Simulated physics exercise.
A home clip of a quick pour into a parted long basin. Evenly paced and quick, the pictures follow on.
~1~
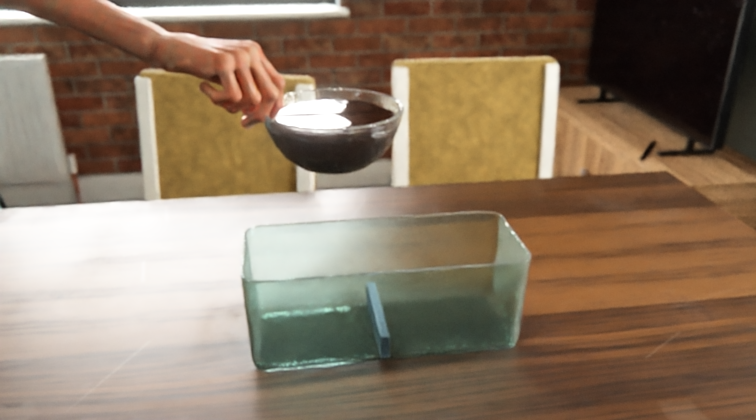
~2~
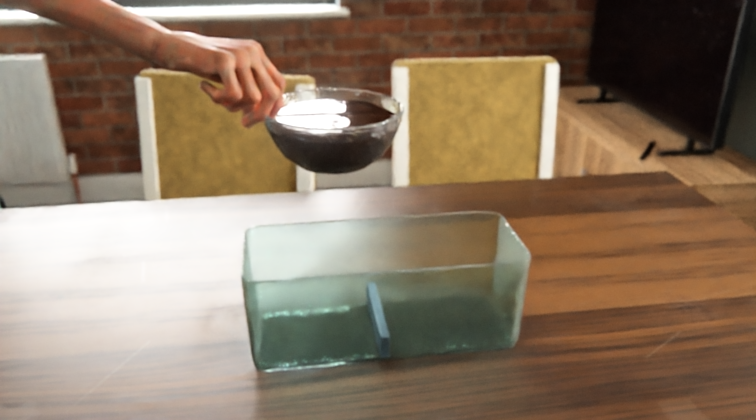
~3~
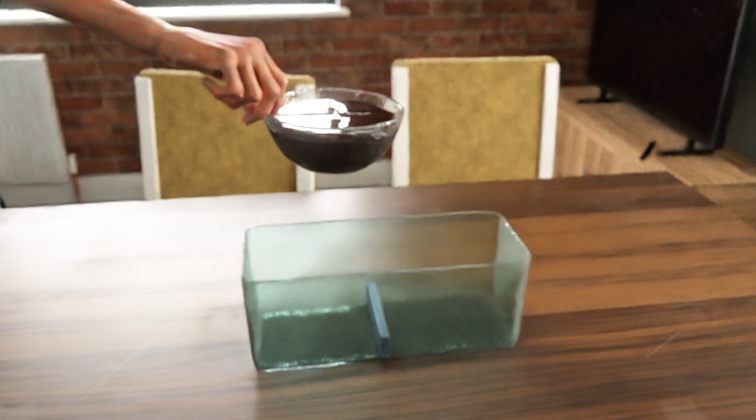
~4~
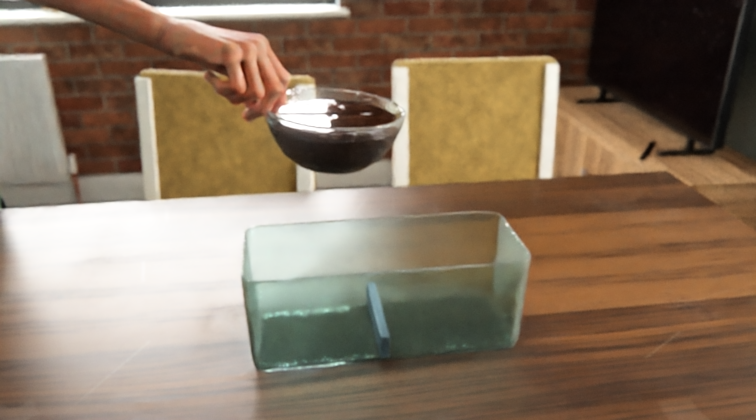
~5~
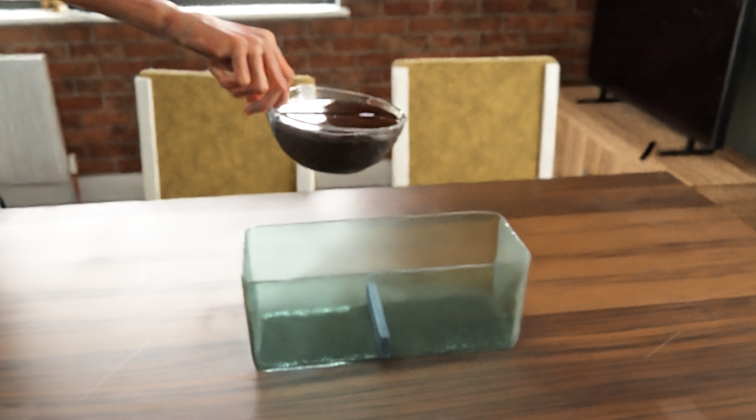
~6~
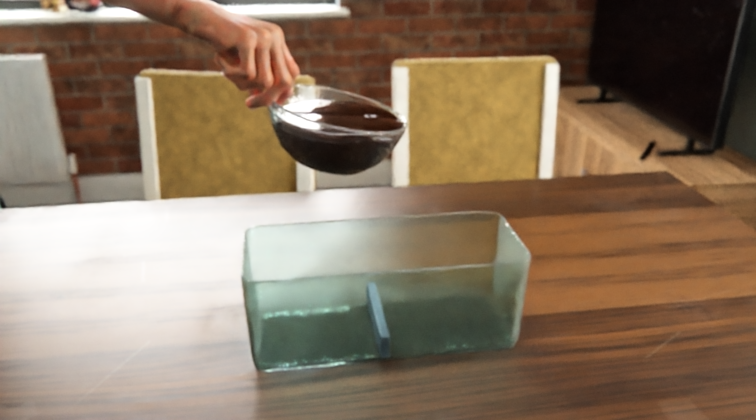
A hand held a clear glass bowl of dark liquid above a divided, greenish glass basin on a wooden table, keeping it nearly level at first, then slowly tilting it down toward the right.
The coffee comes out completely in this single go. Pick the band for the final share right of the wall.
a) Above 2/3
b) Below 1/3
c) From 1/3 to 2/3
Option a: Above 2/3.
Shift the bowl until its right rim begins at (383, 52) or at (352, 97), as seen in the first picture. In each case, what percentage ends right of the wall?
In order, some 80 and 70 percent.
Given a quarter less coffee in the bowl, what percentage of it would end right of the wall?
Near 85 in a hundred.
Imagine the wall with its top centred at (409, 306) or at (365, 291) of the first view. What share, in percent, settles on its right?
About 65 % and 95 %.
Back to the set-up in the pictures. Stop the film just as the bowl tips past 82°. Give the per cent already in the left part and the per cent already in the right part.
Roughly 0 per cent on the left, roughly 35 per cent on the right.
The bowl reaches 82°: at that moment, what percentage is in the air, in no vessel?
It's close to 45 %.
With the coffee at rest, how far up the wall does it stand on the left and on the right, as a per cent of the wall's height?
20 per cent for the left part, 80 for the right.
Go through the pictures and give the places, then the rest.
Tilt 0°; pouring edge (401, 106); surface from (267, 119) to (396, 113); the long basin's rim runs from (243, 254) to (514, 235); the wall's top is at (377, 308), in the first picture.
Tilt 1°; pouring edge (402, 107); surface from (267, 118) to (396, 113), in the second picture.
Tilt 2°; pouring edge (402, 109); surface from (267, 117) to (396, 114), in the third picture.
Tilt 5°; pouring edge (403, 112); surface from (269, 116) to (398, 116), in the fourth picture.
Tilt 9°; pouring edge (404, 116); surface from (271, 114) to (399, 117), in the fifth picture.
Tilt 13°; pouring edge (405, 122); surface from (273, 115) to (401, 119), in the sixth picture.
A moment on, the bowl is tipped on its side and 20 per cent is still to pour, 0 is left of the wall and 33 right of it.
Next, the bowl is tipped right over and 0 per cent is still to pour, 15 is left of the wall and 82 right of it.
Then the bowl is tipped right over and 0 per cent is still to pour, 18 is left of the wall and 81 right of it.
Later the bowl is tipped right over and 0 per cent is still to pour, 18 is left of the wall and 81 right of it.
Finally, 18 per cent lies left of the wall, 81 right of it and 1 outside.
